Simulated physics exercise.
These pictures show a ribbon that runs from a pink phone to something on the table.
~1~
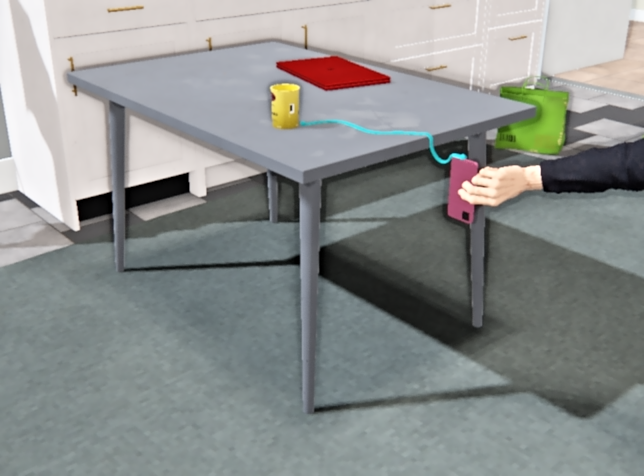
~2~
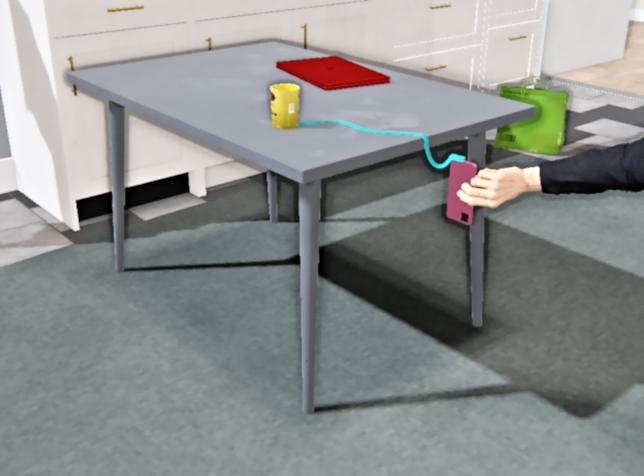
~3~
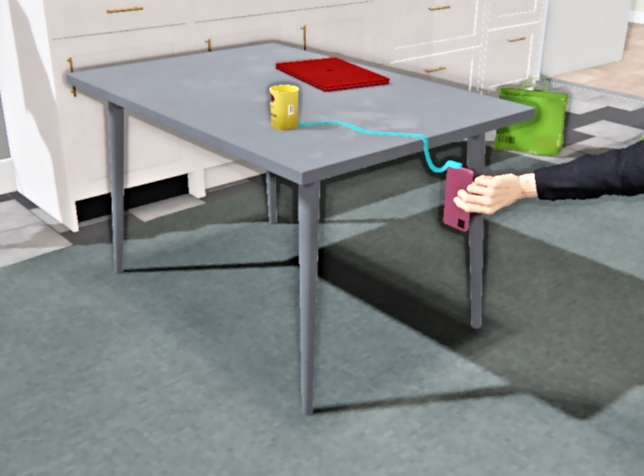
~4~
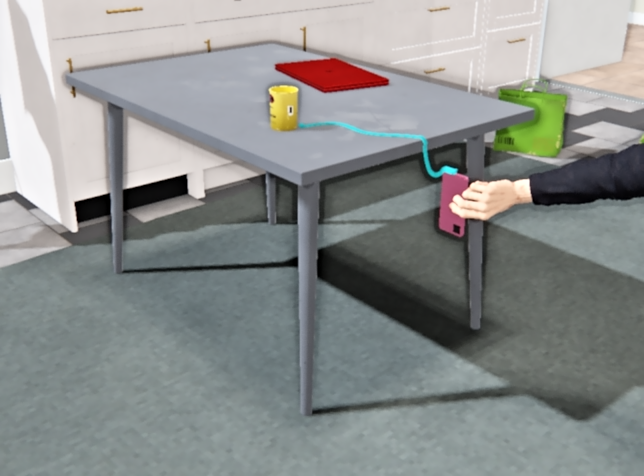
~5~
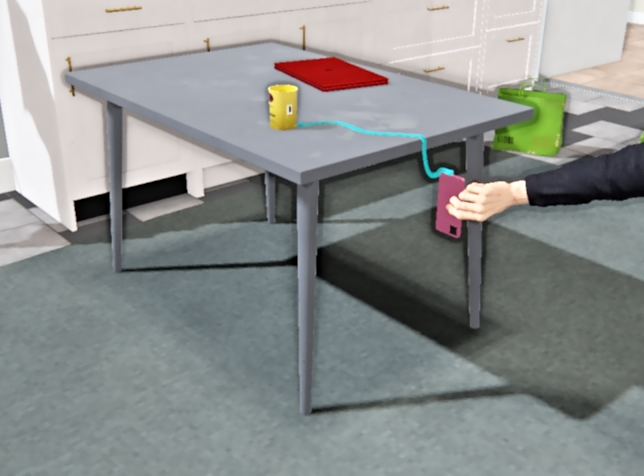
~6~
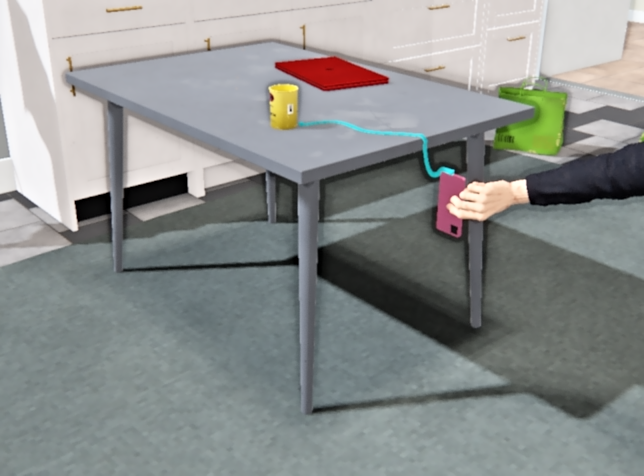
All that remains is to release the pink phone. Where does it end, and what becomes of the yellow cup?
Outcome: The pink phone reaches the floor. The yellow cup gets pulled over the edge.
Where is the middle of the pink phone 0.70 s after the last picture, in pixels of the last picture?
By then it is at (405, 390).
Then, 0.36 s on from there, phone on the floor near (433, 347); laptop in place; cup tugged along near (389, 118).
Then, 0.70 s on from there, phone on the floor near (405, 390); laptop in place; cup over the edge.
Then, 1.06 s on from there, phone on the floor near (399, 389); laptop in place; cup down on the floor.
In the end, phone on the floor near (399, 389); laptop in place; cup down on the floor. The pink phone lands on the floor and the yellow cup follows it down.
